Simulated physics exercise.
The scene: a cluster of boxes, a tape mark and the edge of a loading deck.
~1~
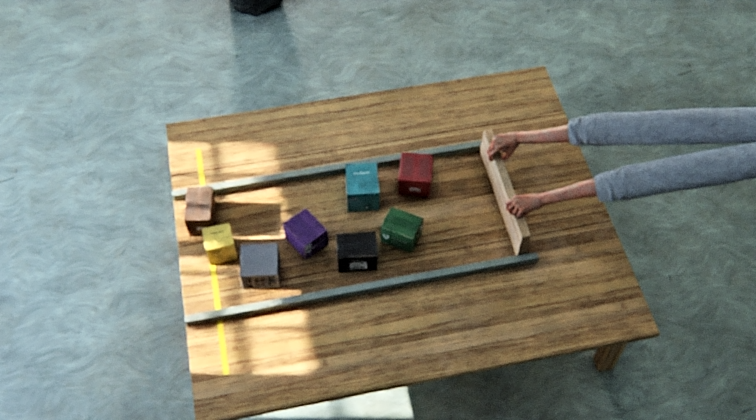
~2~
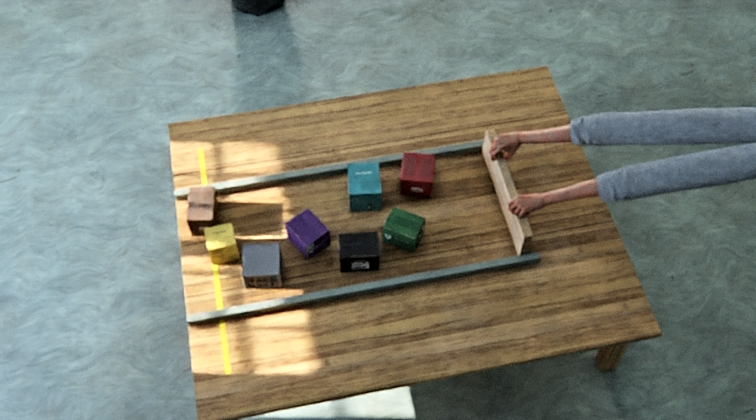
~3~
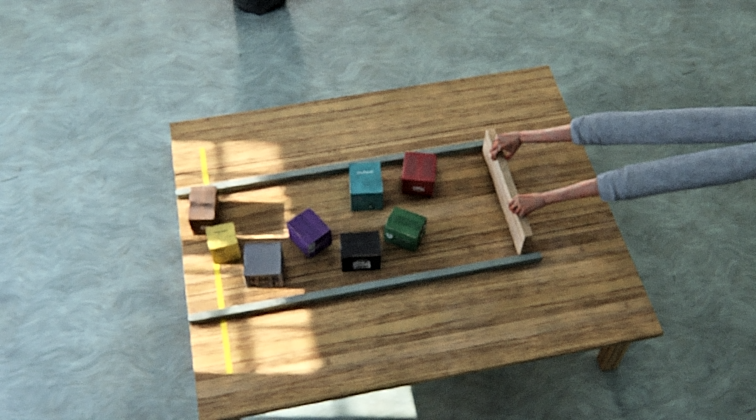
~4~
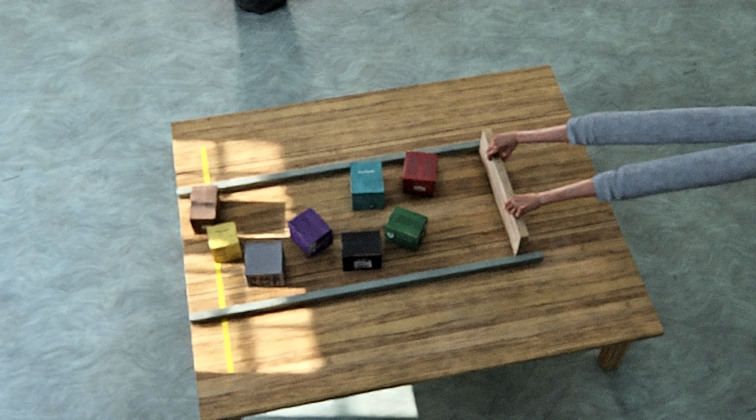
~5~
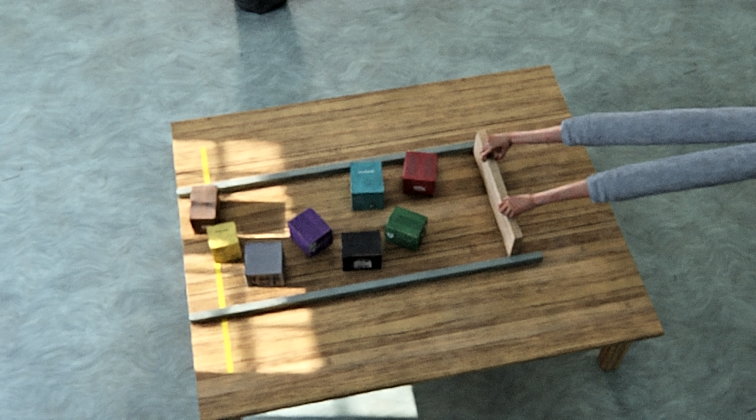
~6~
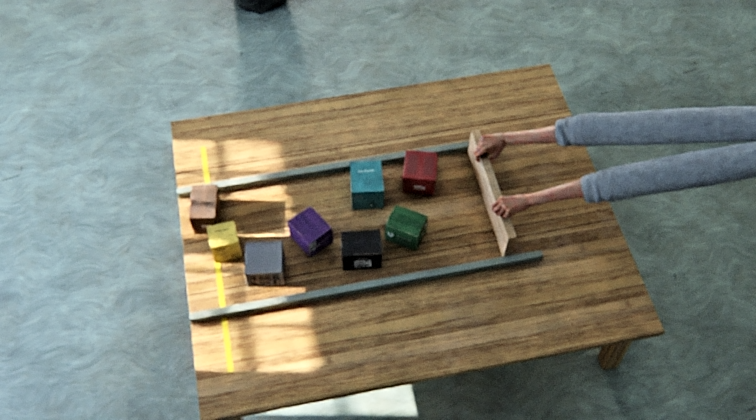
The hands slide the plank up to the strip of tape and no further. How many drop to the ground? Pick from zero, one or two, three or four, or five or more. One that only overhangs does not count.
The number that fall off is five or more.
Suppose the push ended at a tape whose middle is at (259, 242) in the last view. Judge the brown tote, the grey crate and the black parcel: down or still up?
The brown tote falls, the grey crate holds on, the black parcel remains up.
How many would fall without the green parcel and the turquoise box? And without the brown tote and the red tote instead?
The counts: 3 and 3.
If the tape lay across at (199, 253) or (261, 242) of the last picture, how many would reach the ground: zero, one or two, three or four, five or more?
The falls would be five or more; either one or two.
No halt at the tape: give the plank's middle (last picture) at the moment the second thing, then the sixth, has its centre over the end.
Near (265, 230) and (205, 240).
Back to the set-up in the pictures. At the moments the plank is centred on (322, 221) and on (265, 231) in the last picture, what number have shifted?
By then 6, and 8.
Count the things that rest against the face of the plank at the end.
That makes 3.
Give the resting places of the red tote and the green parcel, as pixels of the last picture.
The red tote at (194, 213), the green parcel at (194, 264).
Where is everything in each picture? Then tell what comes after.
In the first frame, brown tote (201, 211); yellow box (220, 244); grey crate (260, 266); plank (504, 192); tape (211, 252).
In the second frame, yellow box (222, 244); red tote (418, 175).
In the third frame, grey crate (264, 265); plank (506, 191).
In the fourth frame, brown tote (206, 210); black parcel (361, 251).
In the fifth frame, yellow box (225, 243); green parcel (406, 229).
In the sixth frame, brown tote (206, 209); yellow box (225, 242); grey crate (265, 264); plank (491, 192); tape (216, 250).
Soon after, none off yet; brown tote at rest near (206, 209); yellow box at rest near (225, 242); grey crate at rest near (265, 264).
After that, none off yet; brown tote at rest near (206, 209); yellow box at rest near (224, 242); grey crate displaced a little near (253, 272).
In the end, the number that fall off is five or more; gone, turquoise box, purple parcel, grey crate, yellow box and brown tote.
